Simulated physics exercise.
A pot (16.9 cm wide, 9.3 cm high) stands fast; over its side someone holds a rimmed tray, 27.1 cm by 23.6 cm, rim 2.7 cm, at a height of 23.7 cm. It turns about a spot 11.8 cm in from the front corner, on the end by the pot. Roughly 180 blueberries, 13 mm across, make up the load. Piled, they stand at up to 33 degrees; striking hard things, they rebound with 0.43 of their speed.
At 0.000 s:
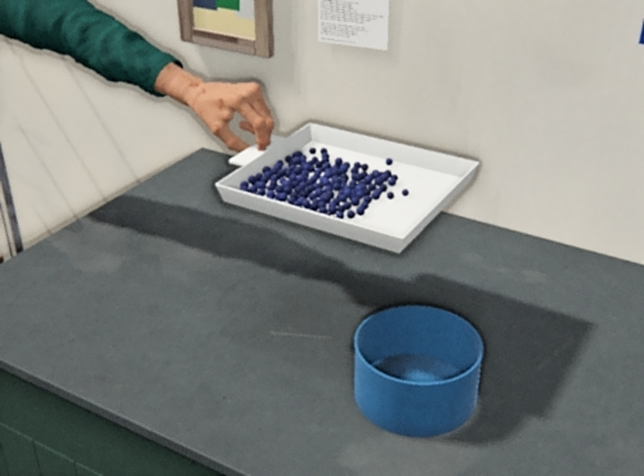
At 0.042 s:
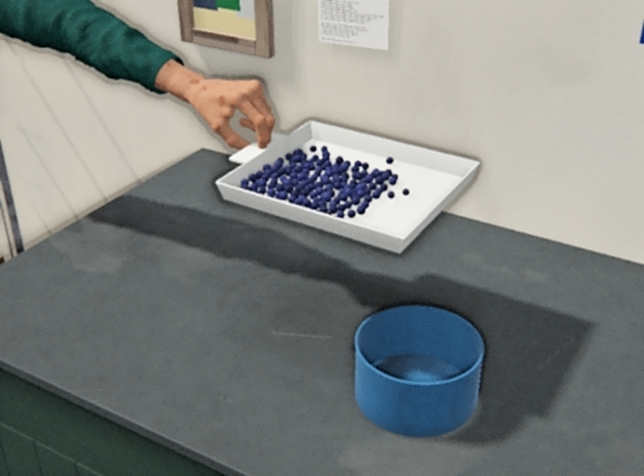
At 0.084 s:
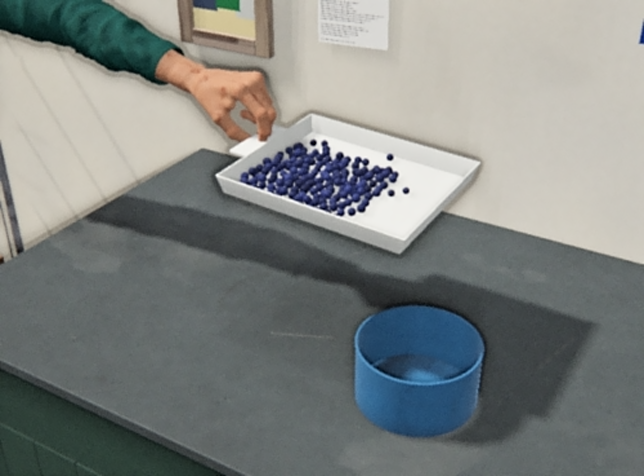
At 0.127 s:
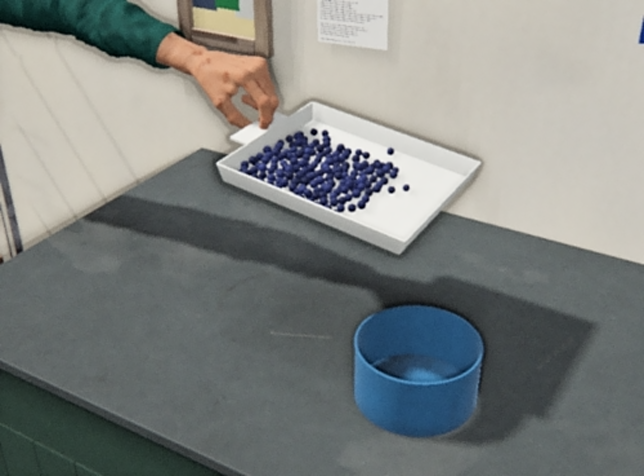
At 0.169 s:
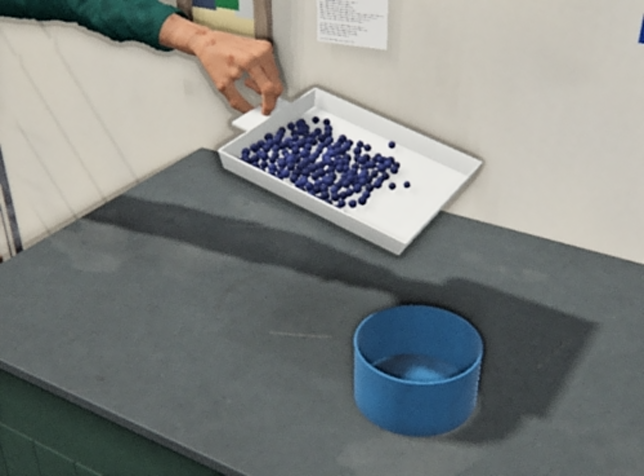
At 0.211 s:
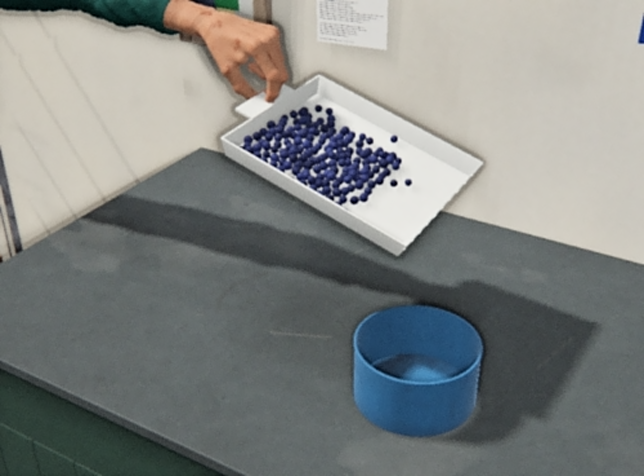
A dark grey worktop with a green front stands against a pale wall hung with a framed picture and a printed sheet, seen from above at an angle by a still camera. A hand in a green sleeve holds a white rimmed tray of dark blueberries, behind a round blue pot. The hand lifts the tray's left end, slowly then faster, tilting it down rightward while the berries stay clustered.
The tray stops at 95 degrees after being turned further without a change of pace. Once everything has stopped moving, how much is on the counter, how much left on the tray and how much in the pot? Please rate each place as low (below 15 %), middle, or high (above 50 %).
Counter: Middle, tray: Low, pot: High.
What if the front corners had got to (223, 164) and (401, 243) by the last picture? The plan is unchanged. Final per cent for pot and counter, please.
Split: Pot = 100, counter = 0.
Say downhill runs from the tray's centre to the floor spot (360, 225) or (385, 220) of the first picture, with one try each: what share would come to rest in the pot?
Around 80 % for the first direction, around 95 % for the second.
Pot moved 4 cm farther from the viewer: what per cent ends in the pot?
Result after the change: About 60 in a hundred.
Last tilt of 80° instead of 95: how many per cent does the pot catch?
I'd say close to 40 percent.
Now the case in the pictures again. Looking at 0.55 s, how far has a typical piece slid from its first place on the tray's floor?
By then it sits near 10 cm from where it began.
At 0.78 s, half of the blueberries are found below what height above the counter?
The halfway mark is near 24 cm.
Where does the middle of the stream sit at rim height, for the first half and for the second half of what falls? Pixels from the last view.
It passes about (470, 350) first and (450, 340) afterwards.
After 0.55 s, tilt 55 degrees; the tray holds 100 %, the pot 0 %.
Then, at 0.78 s, tilt 81 degrees; the tray holds 60 %, the pot 5 %.
After 1.11 s, tilt 95 degrees; the tray holds 15 %, the pot 40 %.
At rest (2.1 s), counter 40 %, tray 0 %, pot 60 %.
